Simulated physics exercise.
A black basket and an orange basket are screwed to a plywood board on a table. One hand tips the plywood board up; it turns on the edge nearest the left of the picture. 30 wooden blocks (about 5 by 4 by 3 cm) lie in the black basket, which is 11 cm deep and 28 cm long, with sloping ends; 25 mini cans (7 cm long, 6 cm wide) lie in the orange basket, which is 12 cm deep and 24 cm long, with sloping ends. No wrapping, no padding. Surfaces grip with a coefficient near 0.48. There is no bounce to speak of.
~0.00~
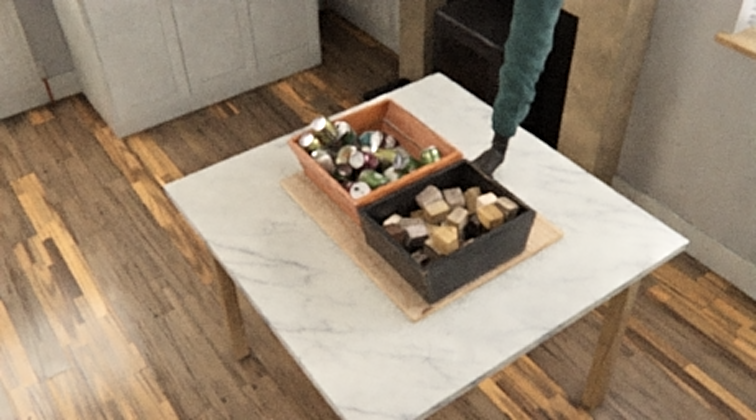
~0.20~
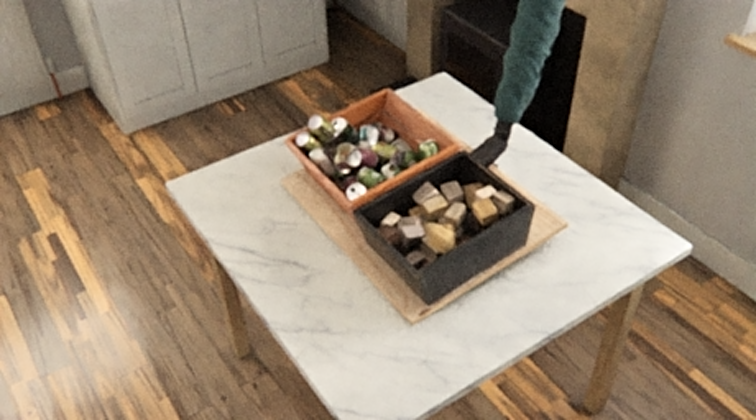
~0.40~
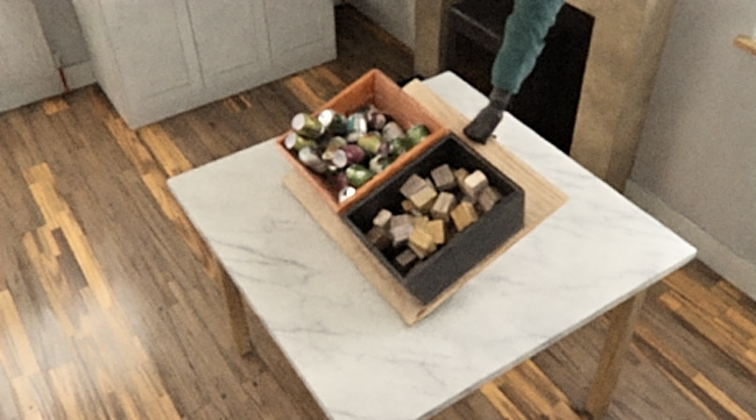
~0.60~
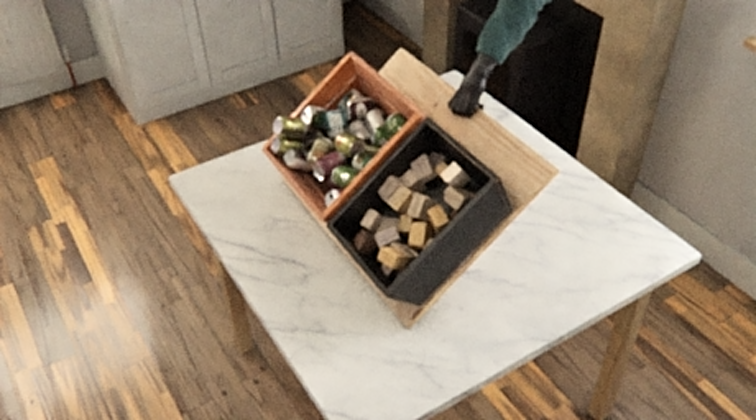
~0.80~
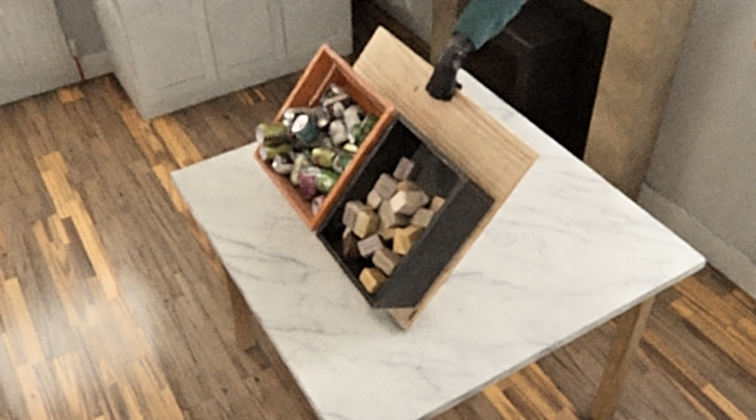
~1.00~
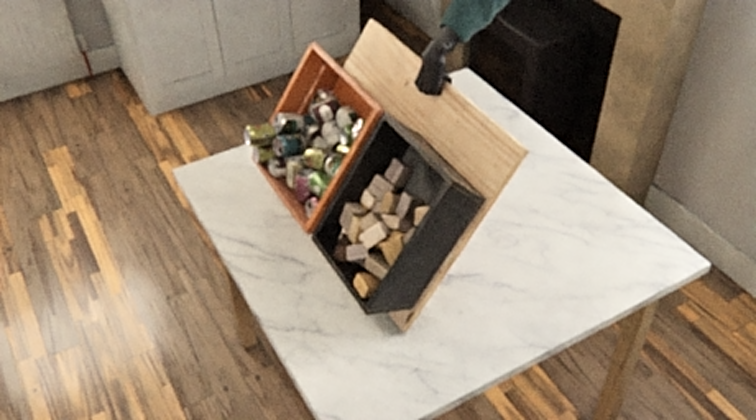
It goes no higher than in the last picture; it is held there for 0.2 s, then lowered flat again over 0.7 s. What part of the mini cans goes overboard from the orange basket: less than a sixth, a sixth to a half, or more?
The orange basket loses less than a sixth of its mini cans.
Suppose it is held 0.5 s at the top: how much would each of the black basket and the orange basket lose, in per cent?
Then black basket 10, orange basket 0 per cent.
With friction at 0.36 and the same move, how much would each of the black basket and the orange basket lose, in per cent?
Then black basket 0, orange basket 10 per cent.
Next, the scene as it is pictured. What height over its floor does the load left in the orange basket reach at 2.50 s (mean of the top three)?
Roughly 15 cm high.
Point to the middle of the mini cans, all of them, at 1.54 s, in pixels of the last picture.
Near (344, 151).
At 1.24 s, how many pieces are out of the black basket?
About: Black basket 1.
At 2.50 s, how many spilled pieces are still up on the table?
About 2.
After 1.24 s, tilt 53°; the black basket is down by 1 of 30 and the orange basket has all 25.
After 1.54 s, tilt 28°; the black basket is down by 2 of 30 and the orange basket has all 25.
After 1.96 s, tilt 0°; the black basket is down by 2 of 30 and the orange basket has all 25.
Final count (at 2.50 s), the black basket is down by 2 of 30 and the orange basket has all 25. Asked share, 0 of 25, 0 per cent.
